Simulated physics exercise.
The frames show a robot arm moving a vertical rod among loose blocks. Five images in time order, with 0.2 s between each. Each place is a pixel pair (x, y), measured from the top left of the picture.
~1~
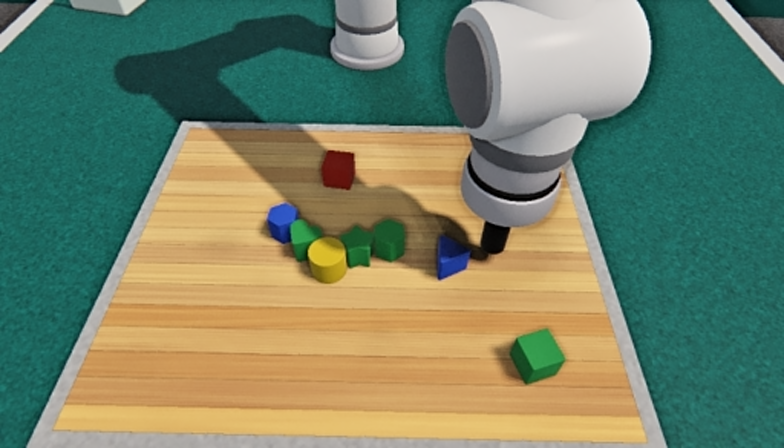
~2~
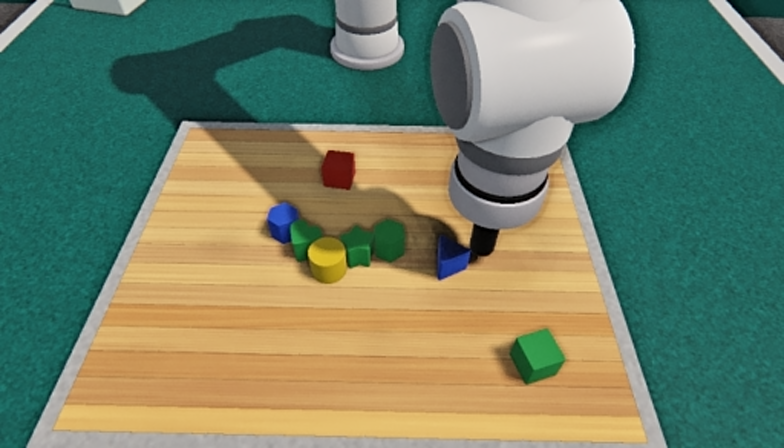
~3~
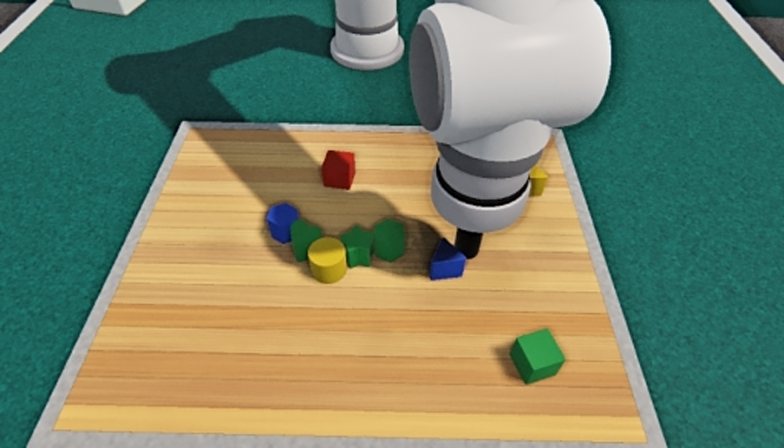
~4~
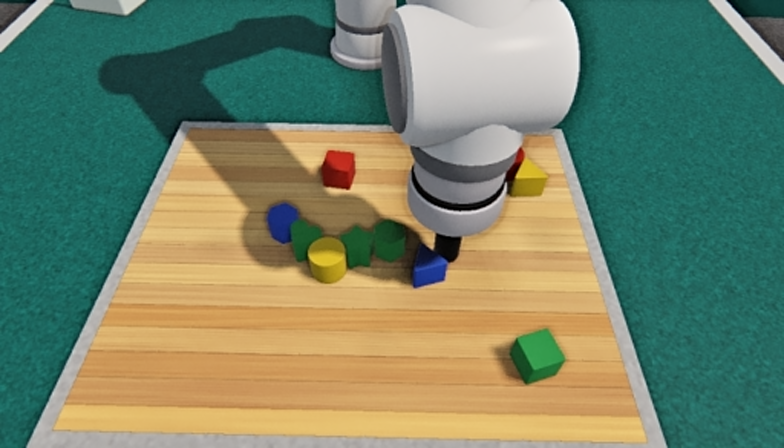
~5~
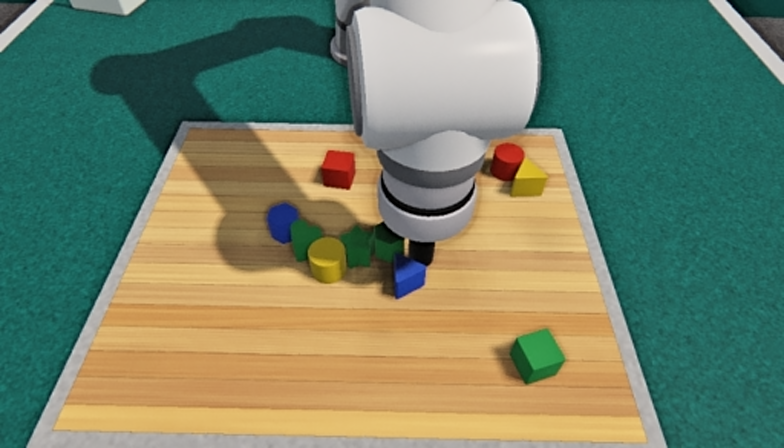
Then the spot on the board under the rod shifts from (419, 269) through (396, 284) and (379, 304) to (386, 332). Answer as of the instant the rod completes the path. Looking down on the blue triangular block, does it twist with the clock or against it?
Looking down: Clockwise.
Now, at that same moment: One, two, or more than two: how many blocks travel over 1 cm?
I expect one block to move.
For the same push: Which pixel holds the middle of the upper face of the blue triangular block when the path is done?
The point I'd pick in the picture is (361, 325).
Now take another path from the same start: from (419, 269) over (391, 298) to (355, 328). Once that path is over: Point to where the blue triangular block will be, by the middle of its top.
I'd say the blue triangular block ends with its top centre at (334, 329).
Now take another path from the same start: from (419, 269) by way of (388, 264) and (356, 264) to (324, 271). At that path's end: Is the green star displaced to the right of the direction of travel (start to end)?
I'd say yes.
On the path given first. Halfway along, rod (383, 283); blue triangular block (371, 295), turned 15° anticlockwise.
At the end, rod (386, 323); green hexagonal block not moved; blue triangular block (361, 325), turned 40° clockwise.
